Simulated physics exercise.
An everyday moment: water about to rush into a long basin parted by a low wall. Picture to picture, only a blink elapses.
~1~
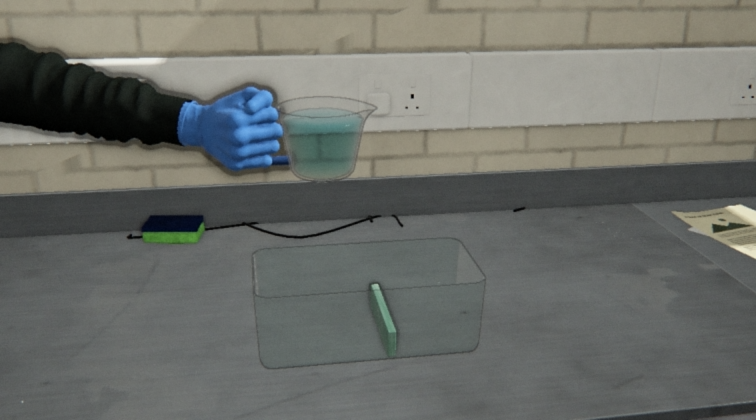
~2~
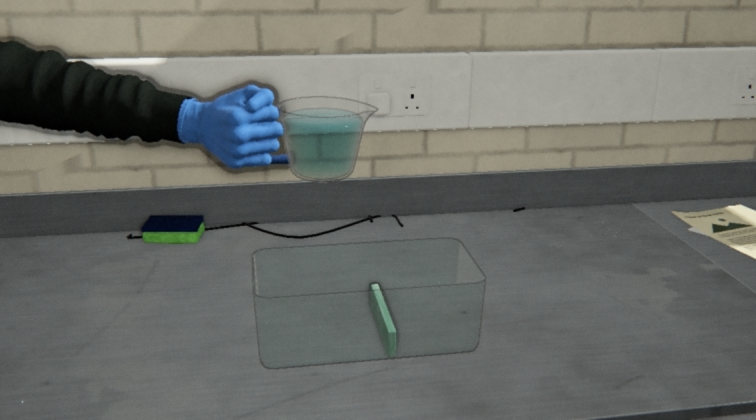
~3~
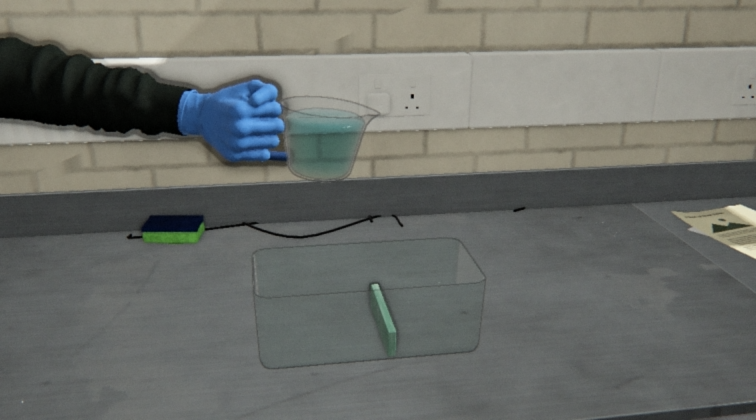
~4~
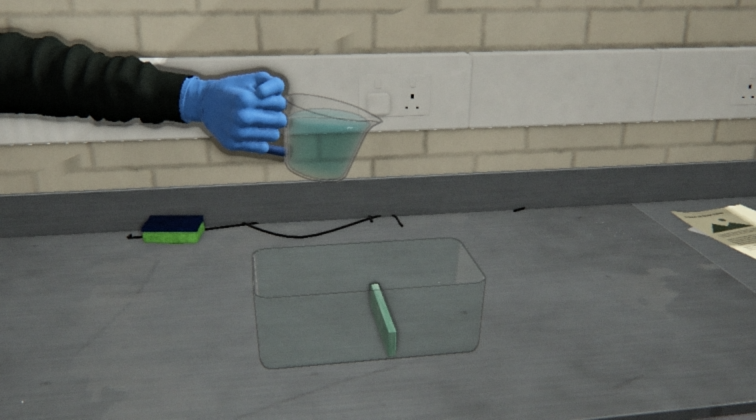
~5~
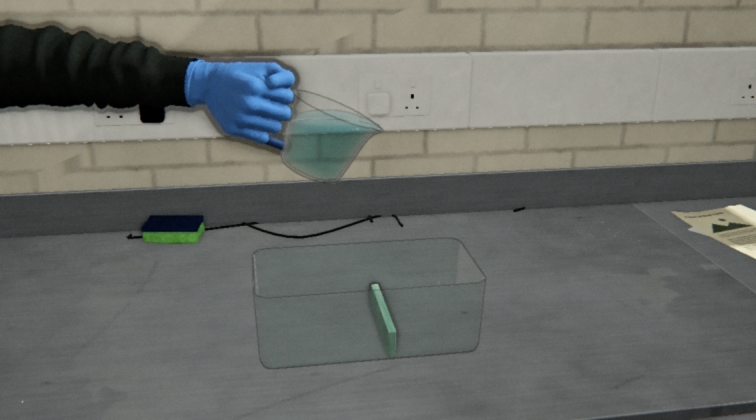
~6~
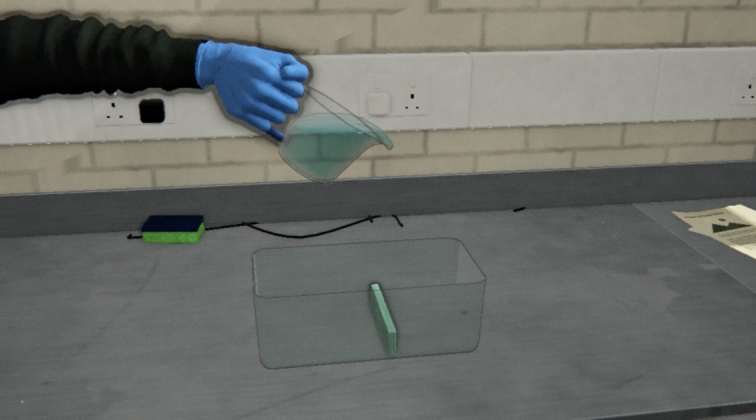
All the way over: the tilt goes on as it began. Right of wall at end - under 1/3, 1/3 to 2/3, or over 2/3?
The share that settles right of the wall is larger than two thirds, as I see it.
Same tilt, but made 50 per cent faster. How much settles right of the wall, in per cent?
Near 60 in a hundred.
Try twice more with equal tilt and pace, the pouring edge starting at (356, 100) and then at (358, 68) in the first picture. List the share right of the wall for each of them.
In order, some 65 and 70 percent.
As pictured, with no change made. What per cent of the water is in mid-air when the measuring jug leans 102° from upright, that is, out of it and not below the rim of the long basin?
Roughly 40 per cent.
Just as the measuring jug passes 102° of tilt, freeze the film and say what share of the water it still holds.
About 25 %.
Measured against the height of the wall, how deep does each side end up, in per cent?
On the left it sits near 10, while on the right it sits near 60.
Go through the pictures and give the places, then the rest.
In the first frame, it leans 0°; its right rim is at (378, 106); the water meets the walls at (281, 117) and (363, 115); the long basin's rim runs from (253, 274) to (472, 259); the wall's top is at (383, 308).
In the second frame, it leans 2°; its right rim is at (378, 108); the water meets the walls at (282, 117) and (363, 116).
In the third frame, it leans 6°; its right rim is at (381, 112); the water meets the walls at (283, 116) and (366, 118).
In the fourth frame, it leans 14°; its right rim is at (383, 120); the water meets the walls at (287, 117) and (371, 119).
In the fifth frame, it leans 23°; its right rim is at (385, 130); the water meets the walls at (289, 120) and (380, 124).
In the sixth frame, it leans 35°; its right rim is at (385, 143); the water meets the walls at (289, 124) and (381, 135); 5 per cent is over the edge.
A moment on, the measuring jug is tipped right over and 25 per cent is still to pour, 0 is left of the wall and 35 right of it.
Next, the measuring jug is tipped right over and 0 per cent is still to pour, 11 is left of the wall and 81 right of it.
Then the measuring jug is tipped right over and 0 per cent is still to pour, 17 is left of the wall and 79 right of it.
Later the measuring jug is tipped right over and 0 per cent is still to pour, 17 is left of the wall and 79 right of it.
At rest 17 per cent lies left of the wall, 79 right of it and 4 outside.
